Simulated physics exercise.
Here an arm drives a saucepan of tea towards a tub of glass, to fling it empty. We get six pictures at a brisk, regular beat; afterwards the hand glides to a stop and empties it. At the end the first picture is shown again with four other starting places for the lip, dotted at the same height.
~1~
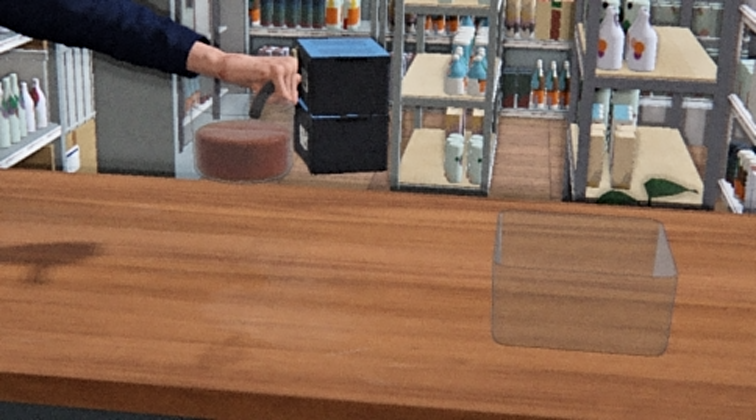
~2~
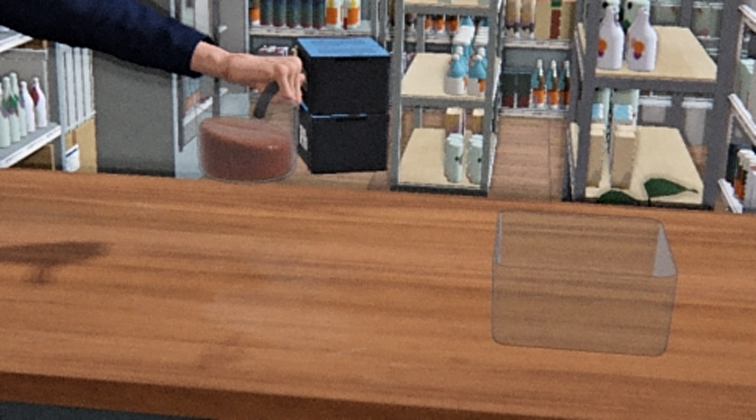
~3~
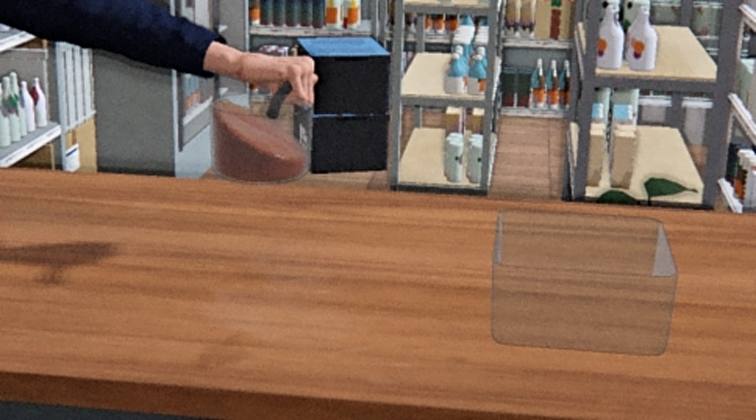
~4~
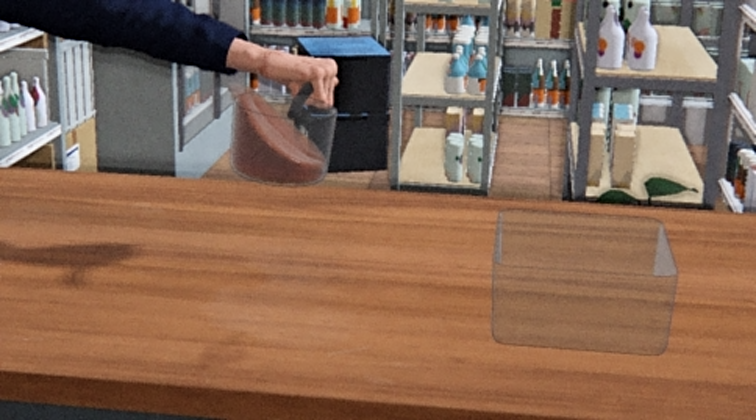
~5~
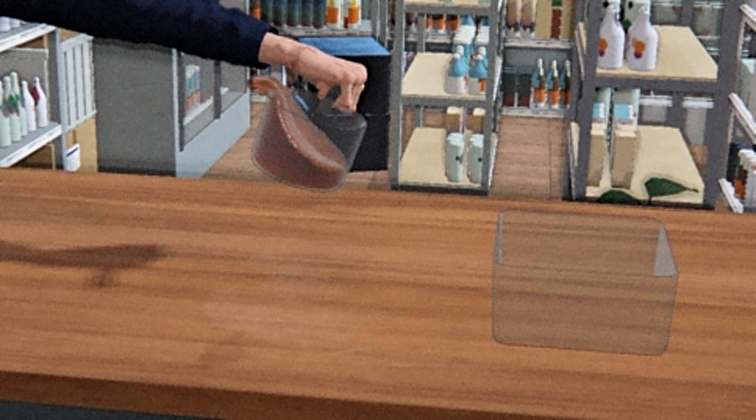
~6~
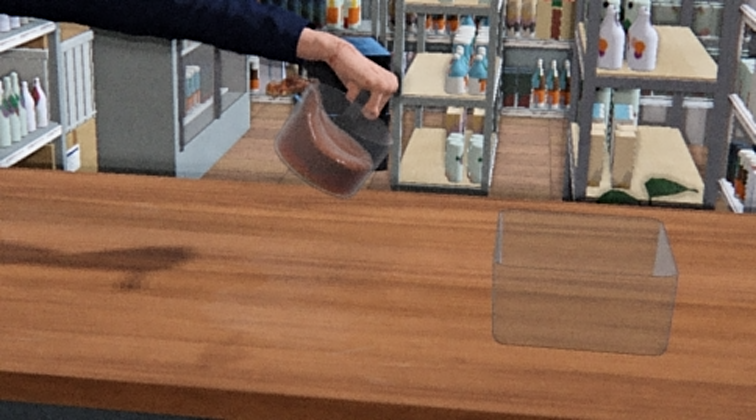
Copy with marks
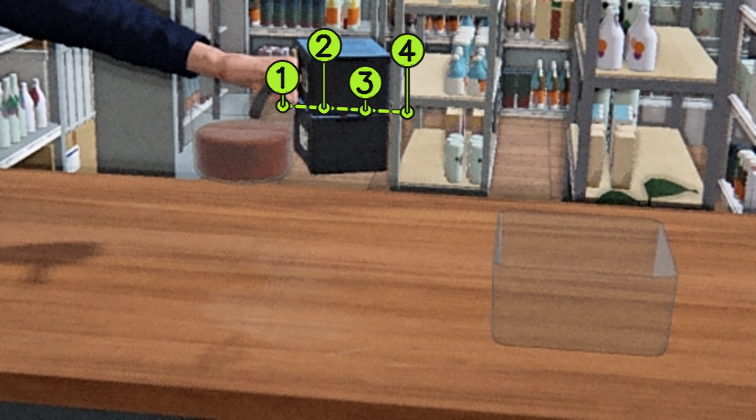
The footage shows a dark-sleeved arm holding a clear saucepan of reddish-brown tea behind a wooden counter, moving it right toward a glass tub and progressively tilting it as the liquid sloshes up its left side.
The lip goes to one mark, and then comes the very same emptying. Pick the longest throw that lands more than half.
2 will do.
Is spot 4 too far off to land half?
No, that is safe.
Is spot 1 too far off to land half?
Yes, it does.
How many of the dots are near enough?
Three of the four.
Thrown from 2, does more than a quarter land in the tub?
Yes, clearly.
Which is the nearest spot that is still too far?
1 it is.
In lime, 1 at (282, 105); 2 at (324, 107); 3 at (365, 110); 4 at (407, 112).
With 1, about 36 % lands in the tub, 55 % falls short and 8 % goes beside or beyond.
With 2, about 66 % lands in the tub, 32 % falls short.
With 3, about 88 % lands in the tub, 8 % falls short and 4 % goes beside or beyond.
With 4, about 68 % lands in the tub, 4 % falls short and 28 % goes beside or beyond.
